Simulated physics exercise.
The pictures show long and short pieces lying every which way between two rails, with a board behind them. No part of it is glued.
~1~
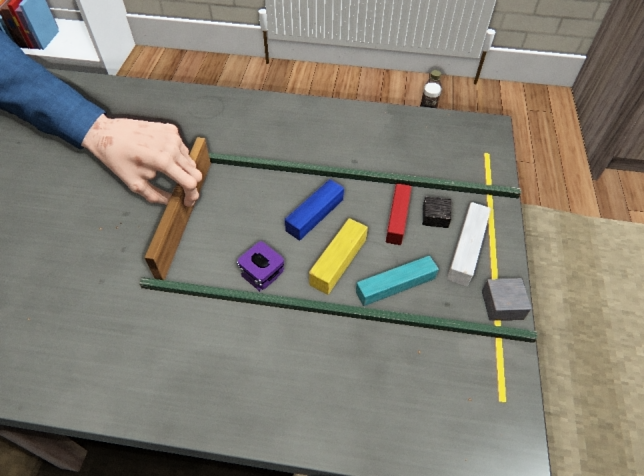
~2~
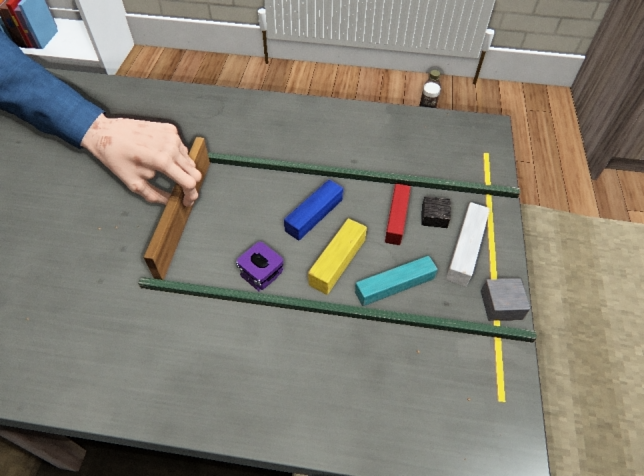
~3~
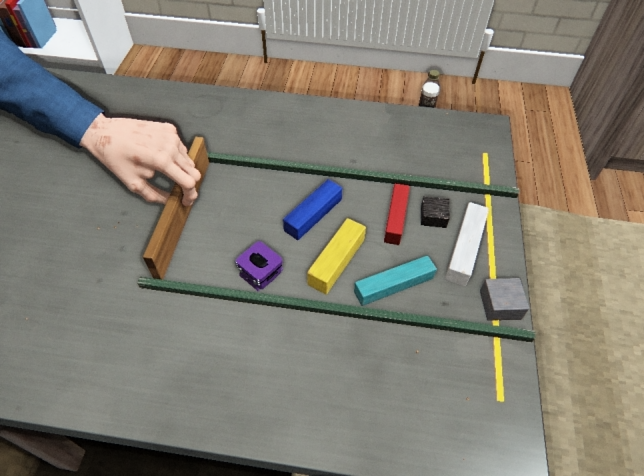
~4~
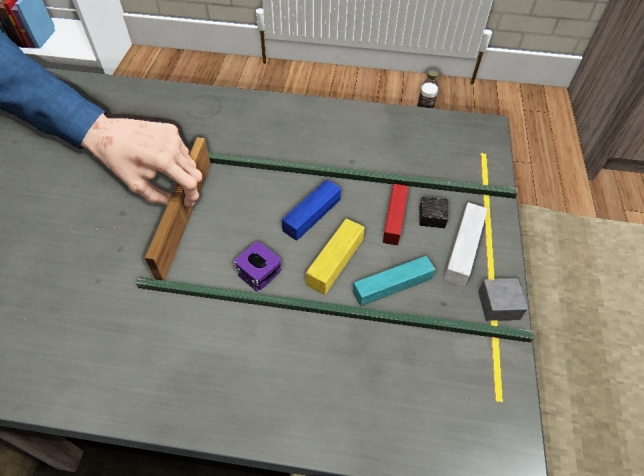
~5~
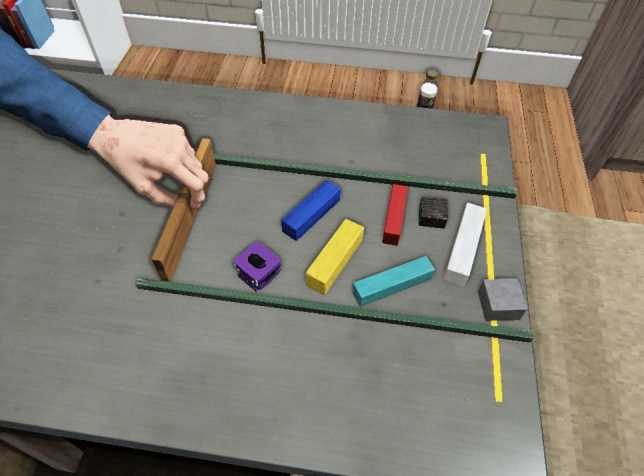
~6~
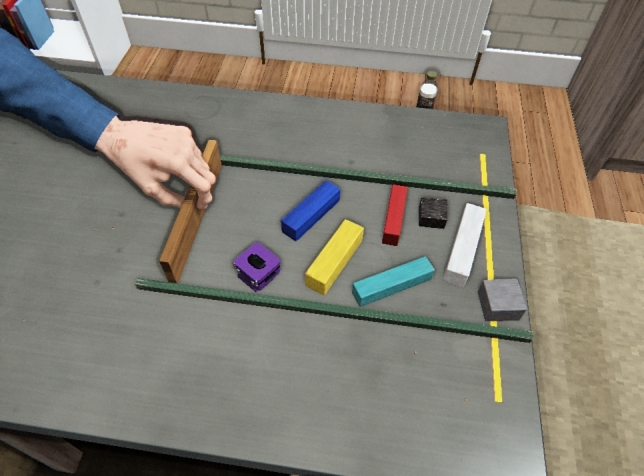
A hand holds a wooden board still, then slides it slightly right toward scattered coloured blocks.
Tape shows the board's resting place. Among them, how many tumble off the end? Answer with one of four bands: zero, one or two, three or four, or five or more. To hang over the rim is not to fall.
Five or more.
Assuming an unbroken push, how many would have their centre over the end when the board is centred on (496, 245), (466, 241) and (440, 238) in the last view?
The counts: 6, 3 and 1.
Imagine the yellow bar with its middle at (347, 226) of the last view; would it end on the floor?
So it does not drop, then.
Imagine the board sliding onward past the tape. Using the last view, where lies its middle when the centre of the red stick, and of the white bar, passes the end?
Estimated middle: (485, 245), and (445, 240) for the other.
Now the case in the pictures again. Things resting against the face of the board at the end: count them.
At rest, 2 are in contact.
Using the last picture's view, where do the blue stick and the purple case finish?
Same order as the question: First (500, 231), second (512, 291).
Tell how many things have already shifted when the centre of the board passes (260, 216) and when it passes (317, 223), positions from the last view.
At that stage 1; at the next, 4.
A little later, none off yet; grey block at rest near (501, 300); white bar at rest near (465, 244); black block at rest near (433, 213).
Next, none off yet; grey block at rest near (501, 300); white bar shifted a little near (477, 245); black block shifted about its own width near (450, 207).
When it is over, the number that fall off is five or more; down, yellow bar, red stick, turquoise bar, black block, white bar and grey block.
